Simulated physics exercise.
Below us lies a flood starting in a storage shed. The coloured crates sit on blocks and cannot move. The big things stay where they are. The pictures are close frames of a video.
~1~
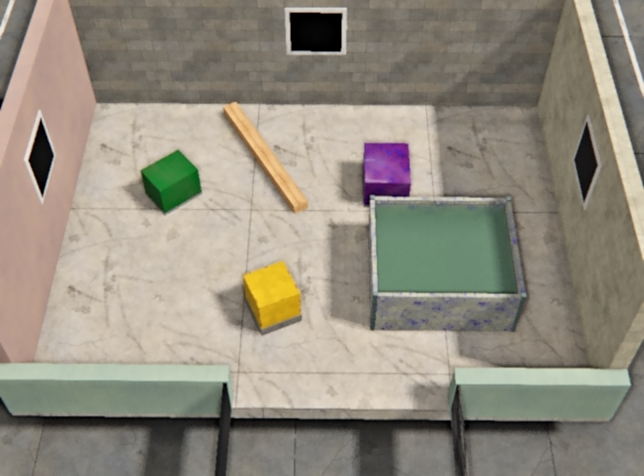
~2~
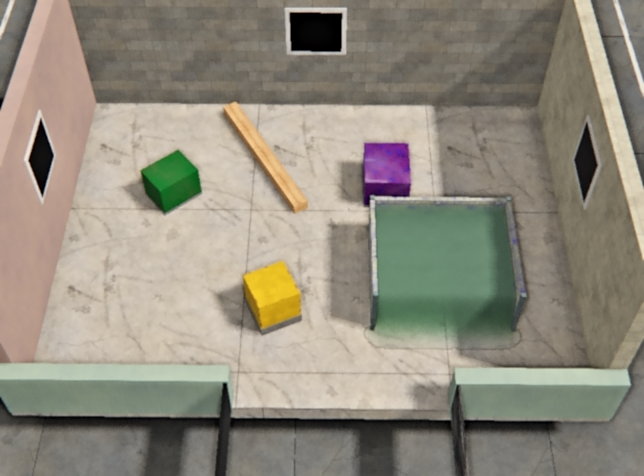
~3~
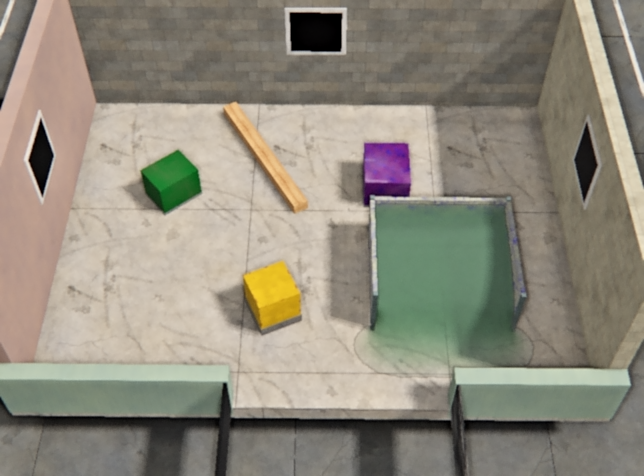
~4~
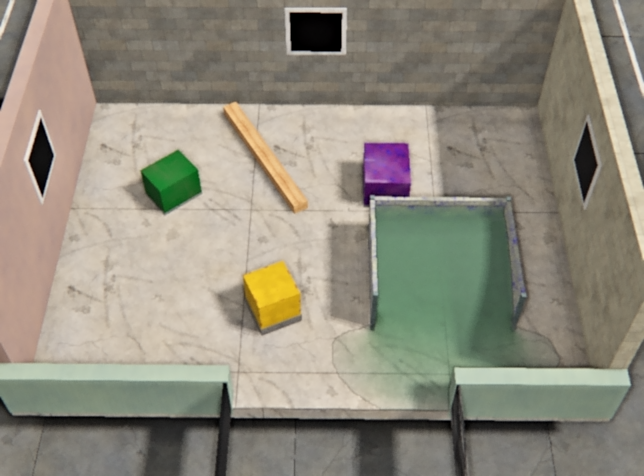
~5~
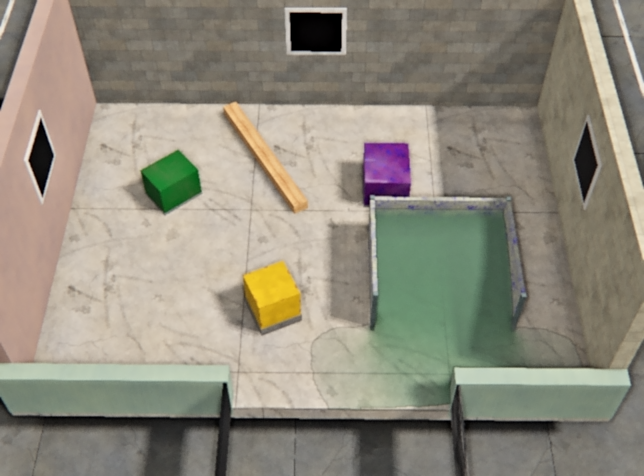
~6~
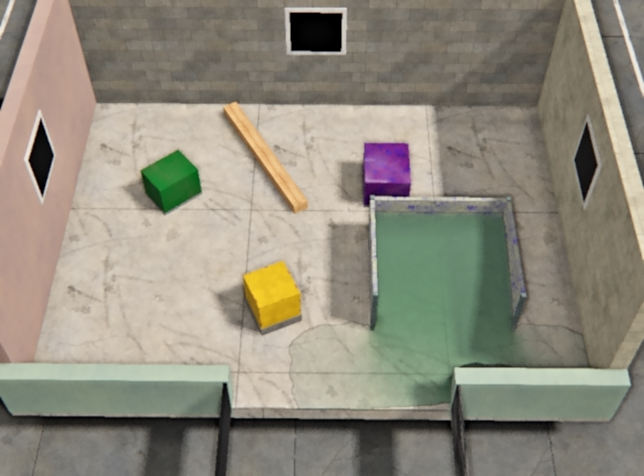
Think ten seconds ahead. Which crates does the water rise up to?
One by one: The yellow crate escapes dry; the green crate escapes dry; the purple crate is wetted.
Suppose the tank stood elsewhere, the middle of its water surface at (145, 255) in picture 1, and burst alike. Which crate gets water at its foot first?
First comes the yellow-painted one.
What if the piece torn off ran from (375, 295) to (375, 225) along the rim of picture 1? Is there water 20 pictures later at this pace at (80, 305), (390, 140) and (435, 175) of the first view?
In turn: Under water, not flooded, dry.
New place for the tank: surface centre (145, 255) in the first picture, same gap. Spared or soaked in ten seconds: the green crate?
Then: Green crate gets wet.
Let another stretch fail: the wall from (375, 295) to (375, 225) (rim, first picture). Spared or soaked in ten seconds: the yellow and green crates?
One by one: Yellow crate is soaked; green crate takes water.
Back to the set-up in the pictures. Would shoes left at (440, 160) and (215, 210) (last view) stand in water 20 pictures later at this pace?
As listed: Covered, free of water.
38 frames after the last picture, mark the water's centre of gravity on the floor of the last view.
Around (436, 235).
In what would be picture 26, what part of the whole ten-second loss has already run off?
Near 75 in a hundred.
A moment on, water covers 10 % of the floor; the yellow crate water round its plinth, the green crate not reached, the purple crate not reached.
Next, water covers 20 % of the floor; the yellow crate water round its plinth, the green crate not reached, the purple crate not reached.
Then, water covers 30 % of the floor; the yellow crate water round its plinth, the green crate not reached, the purple crate not reached.
Later, water covers 50 % of the floor; the yellow crate water round its plinth, the green crate not reached, the purple crate water round its plinth.
In the end, water covers 60 % of the floor; the yellow crate stayed above the water, the green crate stayed above the water, the purple crate was topped.
